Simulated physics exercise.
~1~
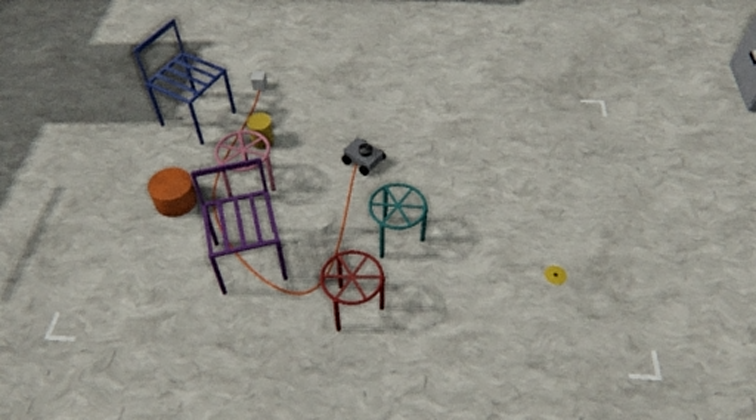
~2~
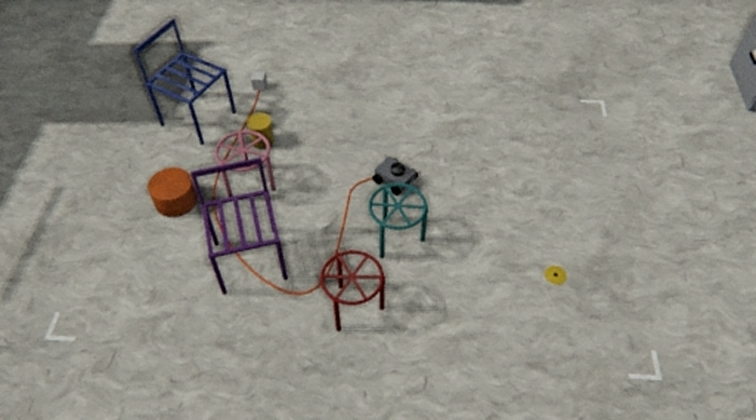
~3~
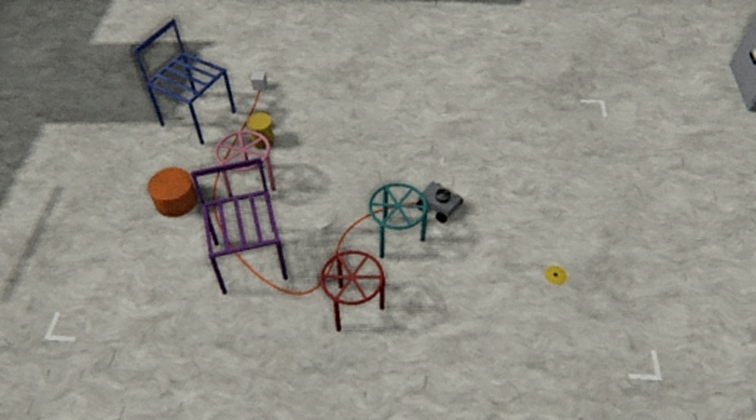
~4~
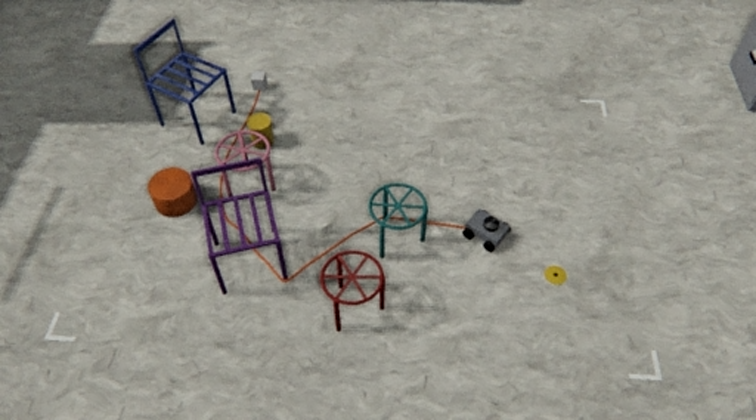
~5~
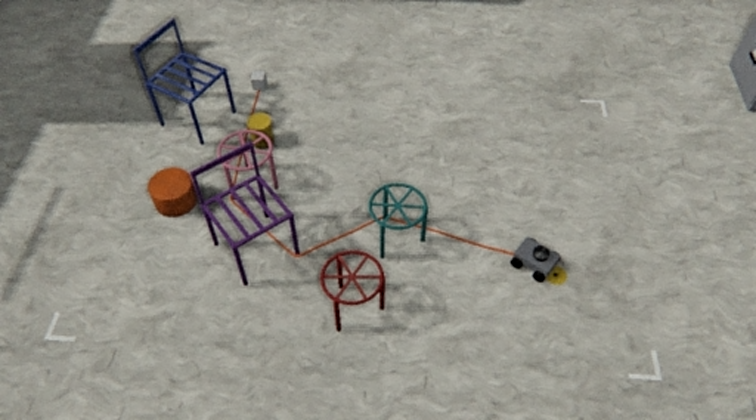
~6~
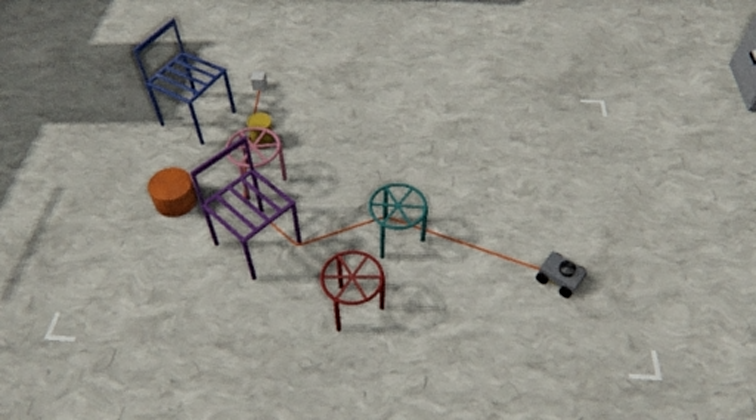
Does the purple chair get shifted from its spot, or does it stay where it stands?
The purple chair gets shifted from its spot. It turns and slides a little up and to the right as the cart nears the yellow mark, and it stays upright.
On a pale stone floor, a small cart trailing an orange lead drags the purple chair and pink stool slightly.
